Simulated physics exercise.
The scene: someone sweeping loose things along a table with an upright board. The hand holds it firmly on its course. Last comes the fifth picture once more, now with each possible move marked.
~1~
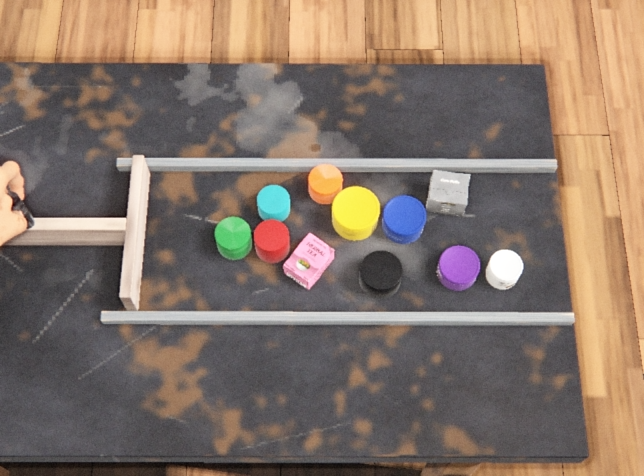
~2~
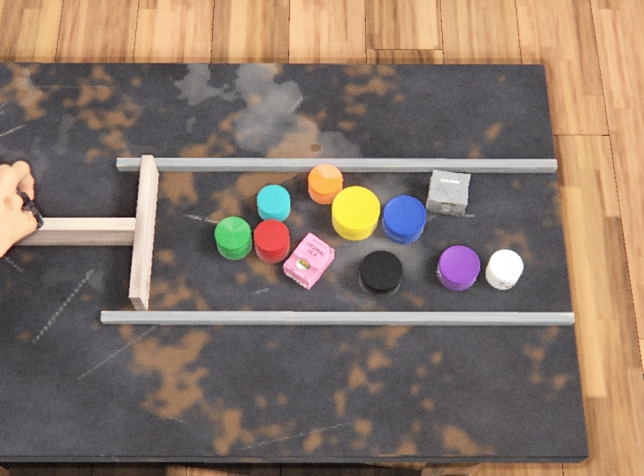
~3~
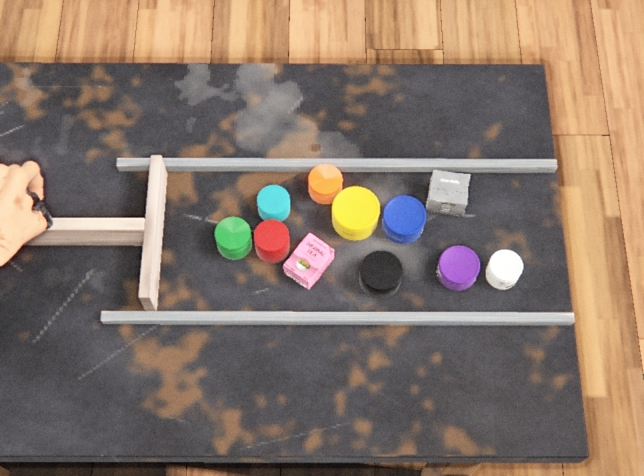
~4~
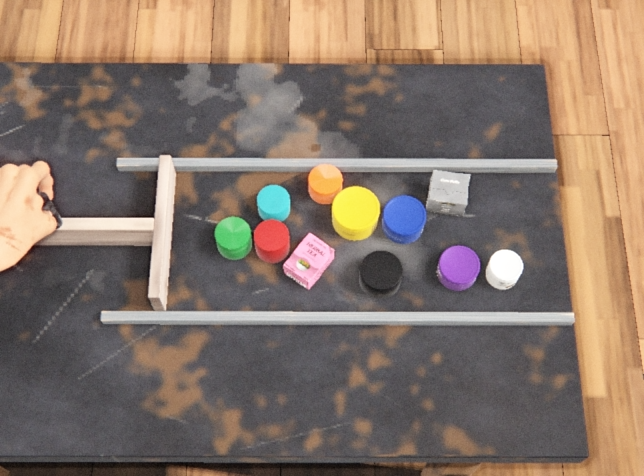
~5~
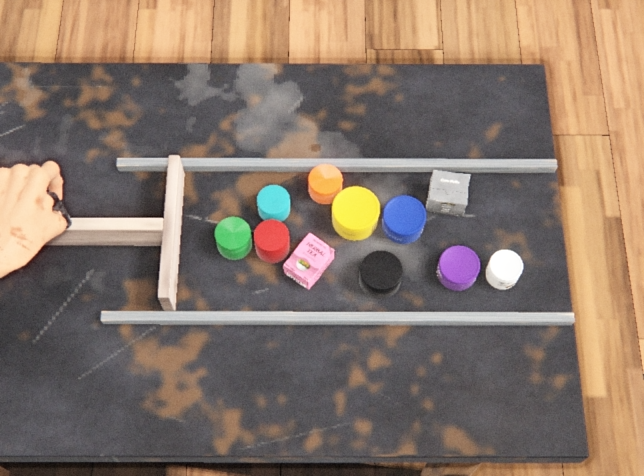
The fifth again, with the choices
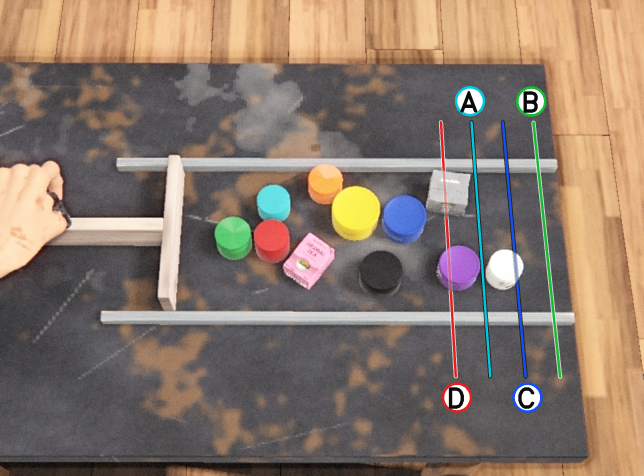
At first, a hand at the left grips the handle of an upright wooden board set between two rails, with colourful tubs and small packets spread out to its right. The hand then pushes the board slowly rightward, narrowing the gap to the green tin, while the loose things stay still.
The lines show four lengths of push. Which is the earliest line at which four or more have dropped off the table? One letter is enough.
Line C.
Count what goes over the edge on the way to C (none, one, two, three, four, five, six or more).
In all, six or more.
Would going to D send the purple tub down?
No.
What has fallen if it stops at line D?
The white tub goes over.
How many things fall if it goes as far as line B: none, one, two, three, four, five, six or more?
In all, six or more.
On the marked copy, A at (480, 242); B at (546, 242); C at (514, 242); D at (448, 242).
With C. Early on, board (293, 224); orange tin (339, 181); pink packet (336, 280).
Further on, board (418, 225); white tub (551, 271); blue jar (519, 225).
At the end, board (516, 225); black tin over the edge; blue jar over the edge; six fallen.
As for the rest, A drops only two; B drops eight, but is farther than needed; D drops only one.
